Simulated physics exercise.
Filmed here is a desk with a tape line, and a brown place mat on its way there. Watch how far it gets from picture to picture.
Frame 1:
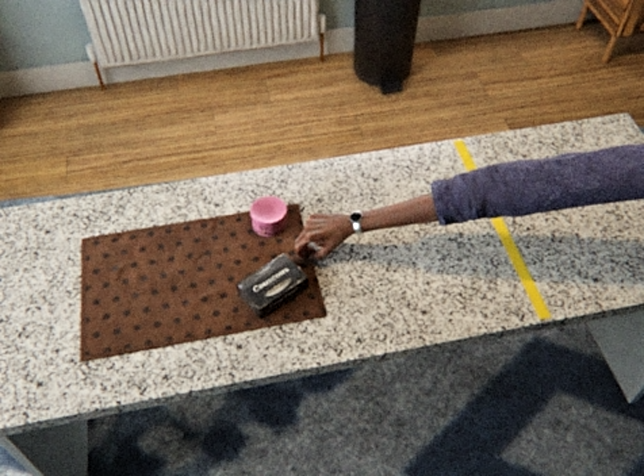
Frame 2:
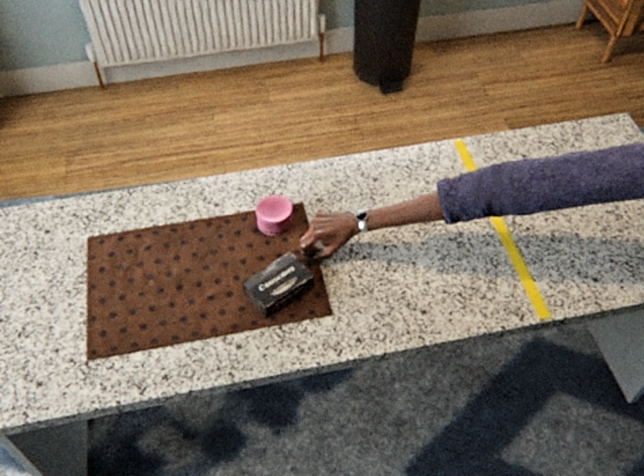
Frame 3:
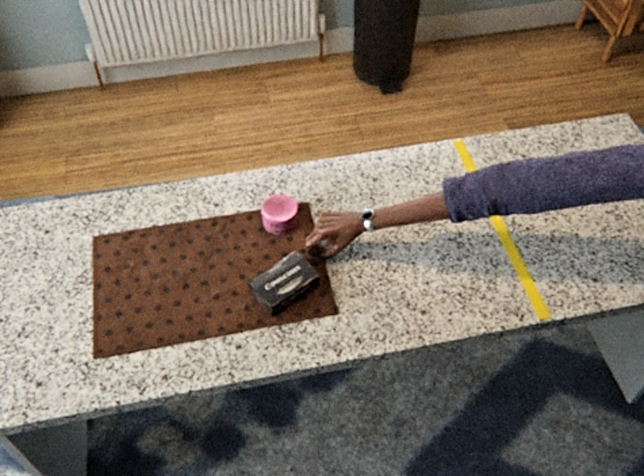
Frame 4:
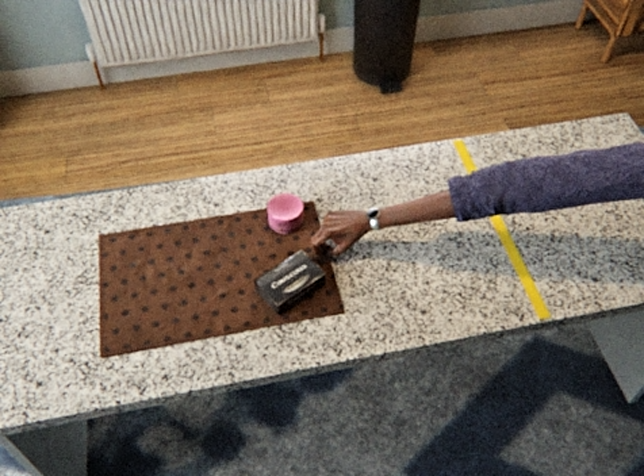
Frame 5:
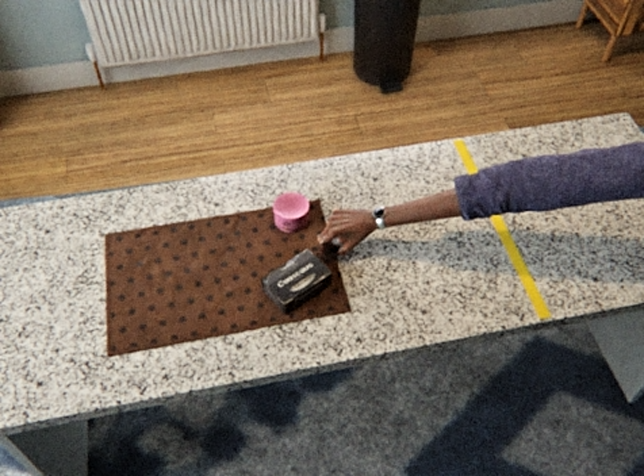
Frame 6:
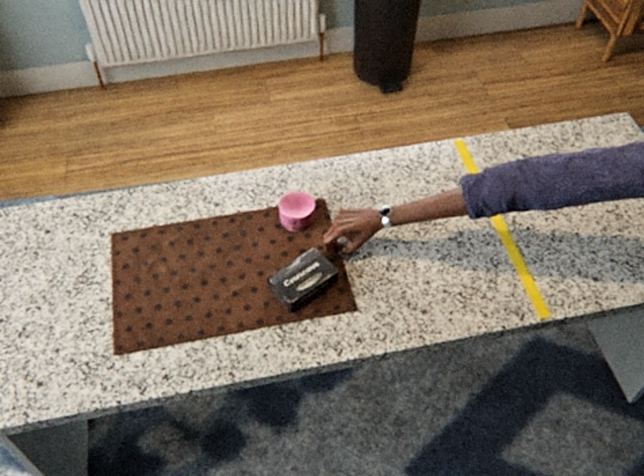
On a speckled desk, a hand drags a brown place mat slightly right, carrying a black packet and a pink tub along.
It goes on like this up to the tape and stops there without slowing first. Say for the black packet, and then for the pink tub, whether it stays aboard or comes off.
Here it is: The black packet stays aboard, the pink tub stays aboard.
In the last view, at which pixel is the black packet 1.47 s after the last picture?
It is roughly at (471, 250).
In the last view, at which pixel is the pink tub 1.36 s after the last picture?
Close to (445, 187).
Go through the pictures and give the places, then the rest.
Place mat end (327, 316); black packet (272, 280); pink tub (268, 209); tape (537, 300), in the first picture.
Place mat end (333, 315), far hem (87, 360); pink tub (274, 208), in the second picture.
Place mat end (339, 314); black packet (284, 278), in the third picture.
Place mat end (345, 312), far hem (100, 358); pink tub (285, 206), in the fourth picture.
Place mat end (351, 311); black packet (297, 275), in the fifth picture.
Place mat end (357, 310), far hem (114, 355); black packet (303, 274); pink tub (297, 204); tape (537, 299), in the sixth picture.
Then, 1.36 s on from there, hem short of the tape; black packet on the cloth near (462, 251); pink tub on the cloth near (445, 187).
Then, 1.47 s on from there, hem at the tape; black packet on the cloth near (471, 250); pink tub on the cloth near (454, 186).
In the end, hem at the tape; black packet on the cloth near (471, 250); pink tub on the cloth near (454, 186). The black packet keeps its seat and the pink tub stays on the cloth.
